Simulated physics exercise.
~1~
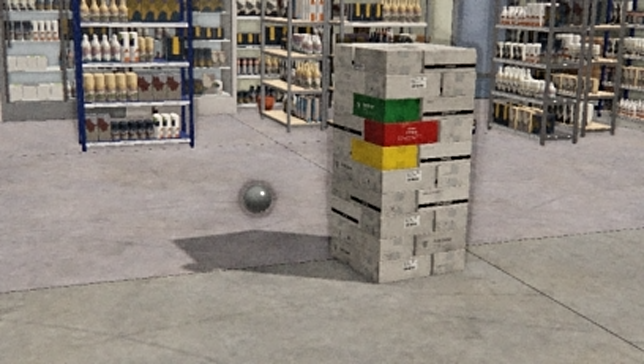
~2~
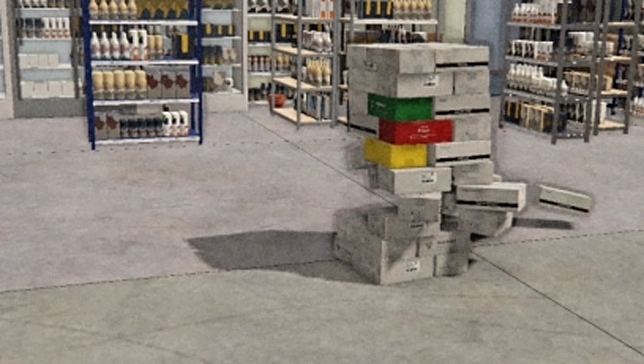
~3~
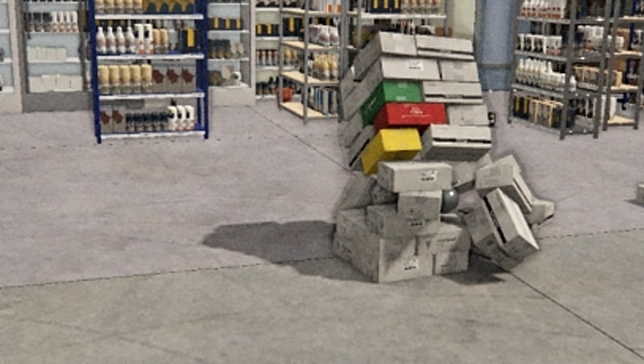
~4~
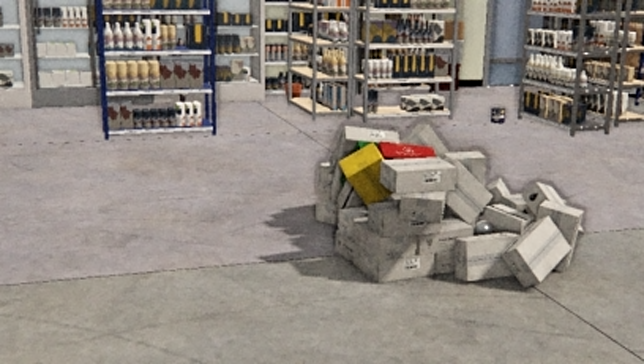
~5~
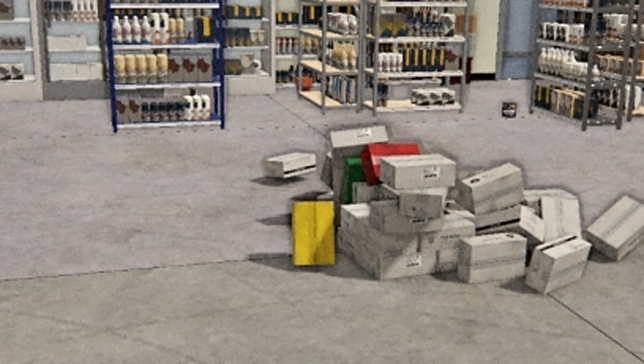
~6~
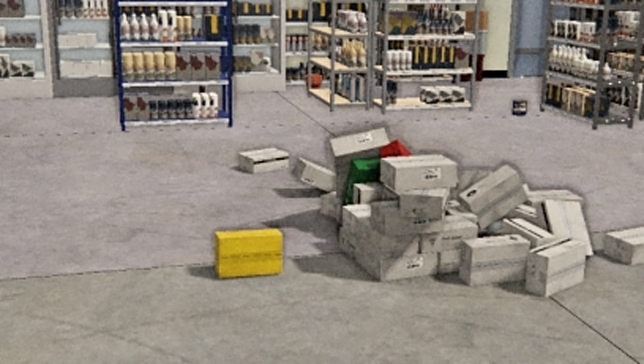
We see a steel ball fly into a tall stack of pale boxes in a shop, knocking out lower ones so the upper part tilts and collapses into a heap, while the yellow box tumbles left and ends on the floor apart from the pile.
